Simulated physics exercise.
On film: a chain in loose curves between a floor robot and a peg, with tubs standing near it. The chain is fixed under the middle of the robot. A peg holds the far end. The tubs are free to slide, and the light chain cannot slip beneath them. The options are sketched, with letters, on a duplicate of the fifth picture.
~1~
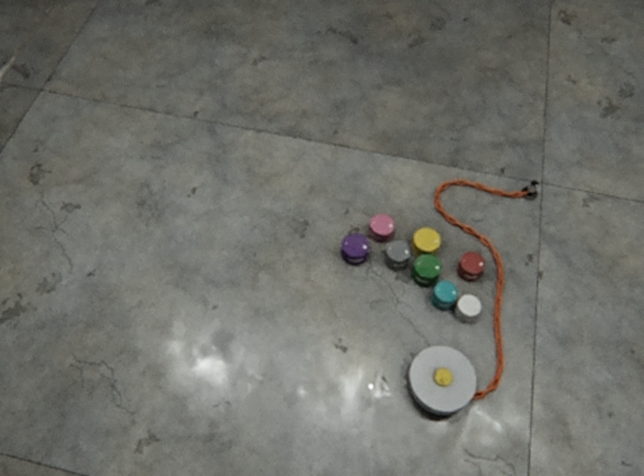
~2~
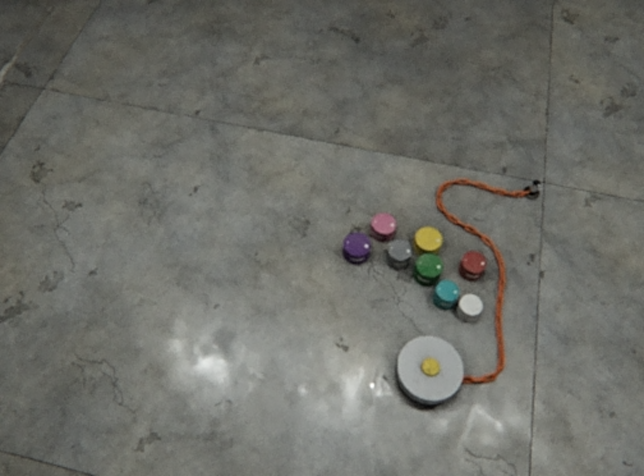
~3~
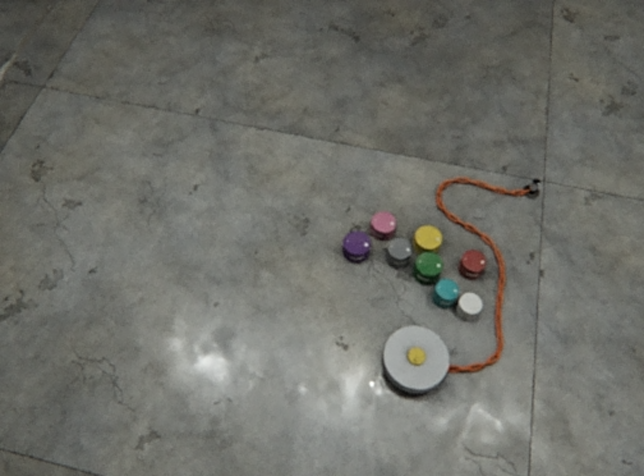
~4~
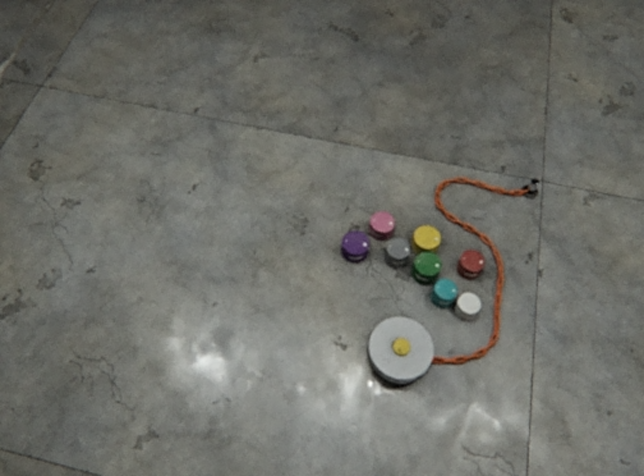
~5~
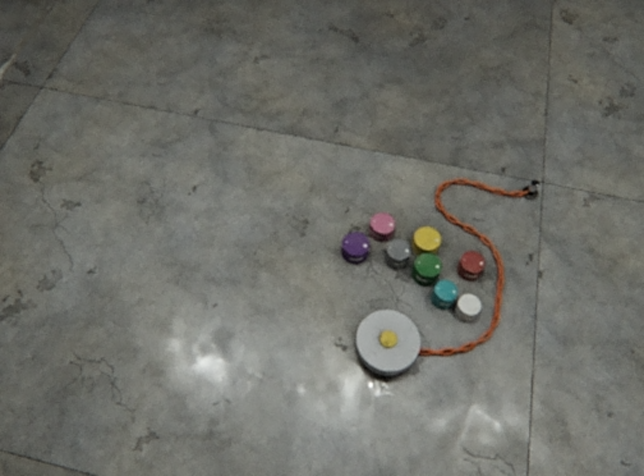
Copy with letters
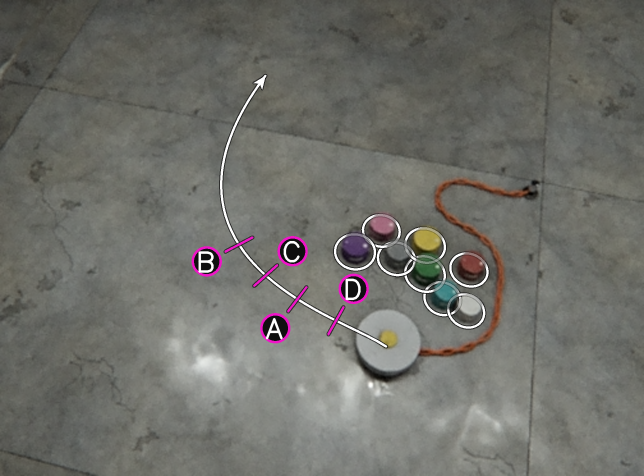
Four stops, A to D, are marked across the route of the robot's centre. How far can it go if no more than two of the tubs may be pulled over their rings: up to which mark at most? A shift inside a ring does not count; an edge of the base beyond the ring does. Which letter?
Up to mark B.
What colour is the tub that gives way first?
The white one.
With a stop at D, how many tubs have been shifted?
By then, none.
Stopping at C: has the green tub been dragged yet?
No.
On the copy, A at (297, 299); B at (239, 245); C at (266, 275); D at (336, 321); the route from (386, 347) via (226, 216) to (265, 76).
On B. First, robot (325, 311).
Then, robot (272, 277).
Finally, robot (238, 240); white tub (463, 293); one over the rings.
By contrast, A is within the limit but short; C is within the limit but short; D is within the limit but short.
